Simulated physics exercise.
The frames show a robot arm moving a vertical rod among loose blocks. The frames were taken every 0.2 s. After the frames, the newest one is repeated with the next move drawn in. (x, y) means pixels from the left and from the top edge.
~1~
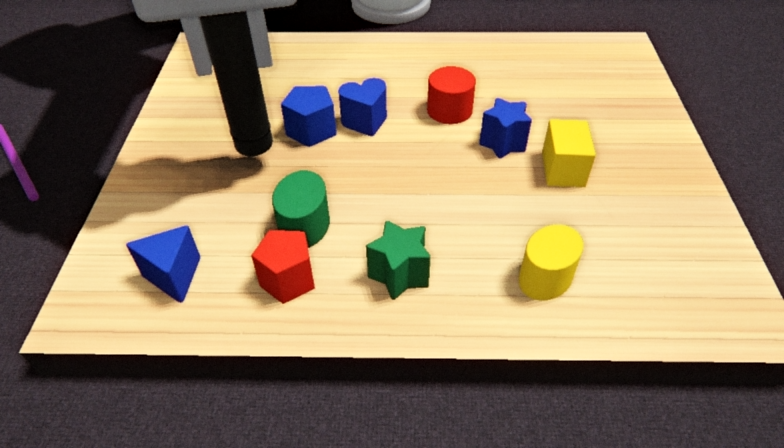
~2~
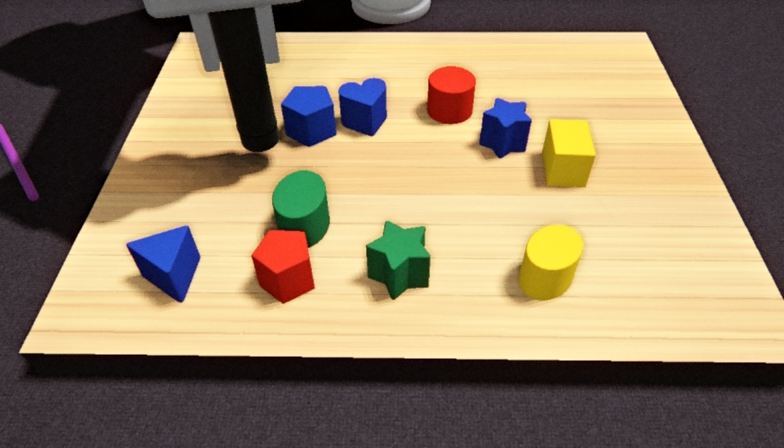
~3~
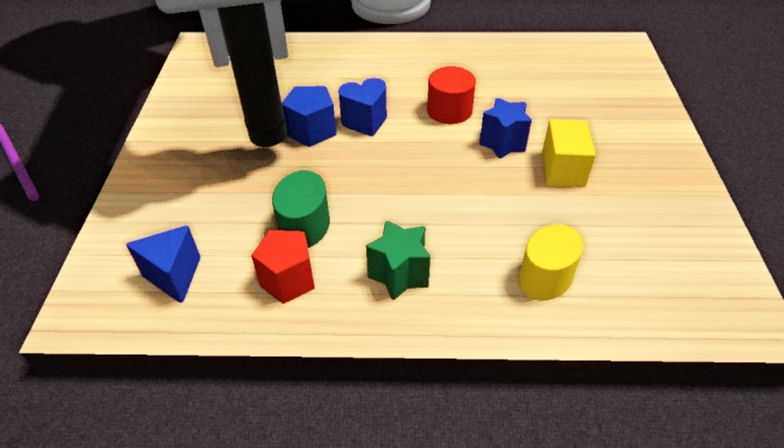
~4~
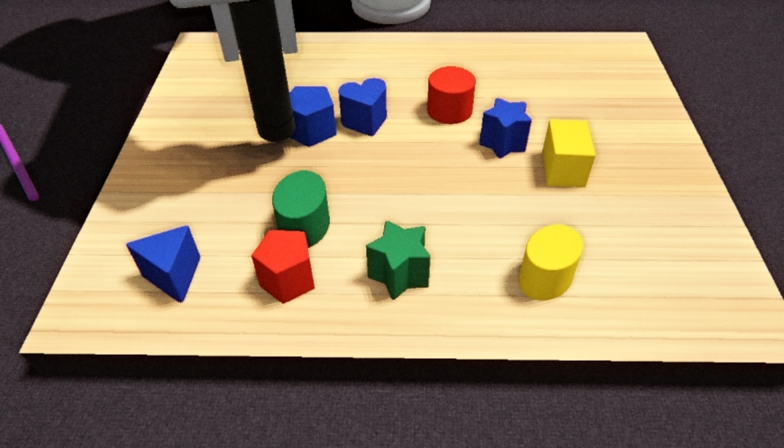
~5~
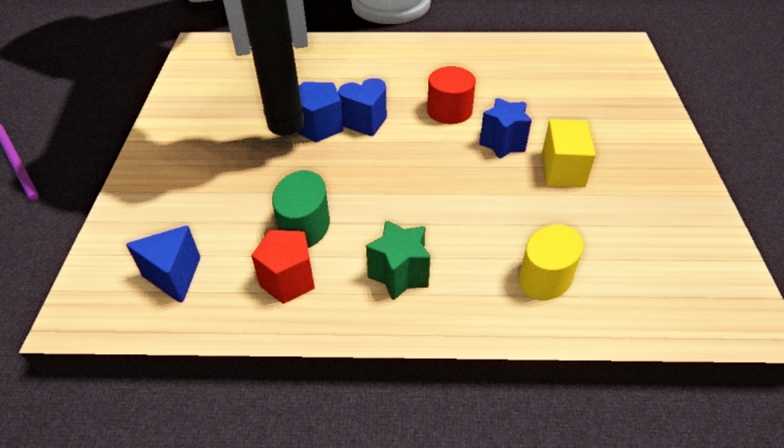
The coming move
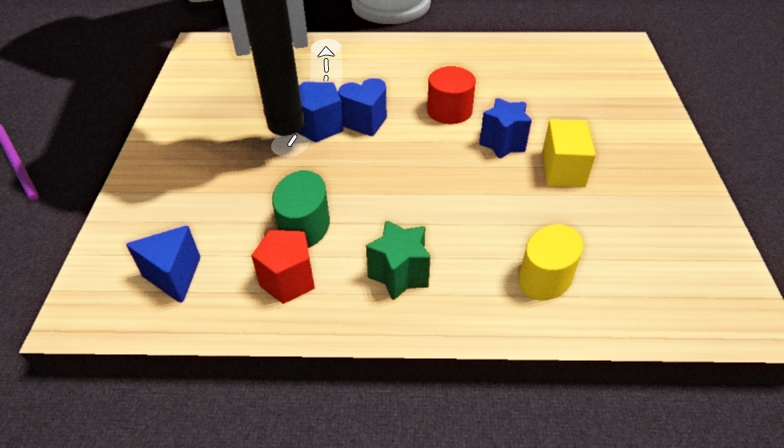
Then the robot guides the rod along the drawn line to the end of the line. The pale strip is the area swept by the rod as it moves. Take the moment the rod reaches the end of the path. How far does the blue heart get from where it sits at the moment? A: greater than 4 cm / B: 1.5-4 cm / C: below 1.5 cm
B.
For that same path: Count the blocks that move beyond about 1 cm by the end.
Expect two.
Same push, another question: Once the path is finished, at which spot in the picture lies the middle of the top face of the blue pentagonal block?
It will likely be found at (359, 61).
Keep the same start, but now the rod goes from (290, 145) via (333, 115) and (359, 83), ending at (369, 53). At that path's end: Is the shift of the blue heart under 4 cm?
I expect so.
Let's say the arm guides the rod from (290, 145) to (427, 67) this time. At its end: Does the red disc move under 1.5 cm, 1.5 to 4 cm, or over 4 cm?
If I had to pick, the red disc travels less than 1.5 cm here.
Drawn move, from (290, 145) over (314, 109) and (326, 76) to (326, 47).
The first path, step by step. One third of the way, rod (312, 90); blue pentagonal block (348, 67), turned 40° clockwise; blue heart (382, 84), turned 55° clockwise.
Two thirds of the way, rod (324, 57); blue pentagonal block (359, 61), turned 60° clockwise; blue heart (383, 84), turned 55° clockwise.
At the end, rod (324, 29); blue pentagonal block (359, 61), turned 60° clockwise; blue heart (383, 84), turned 55° clockwise.
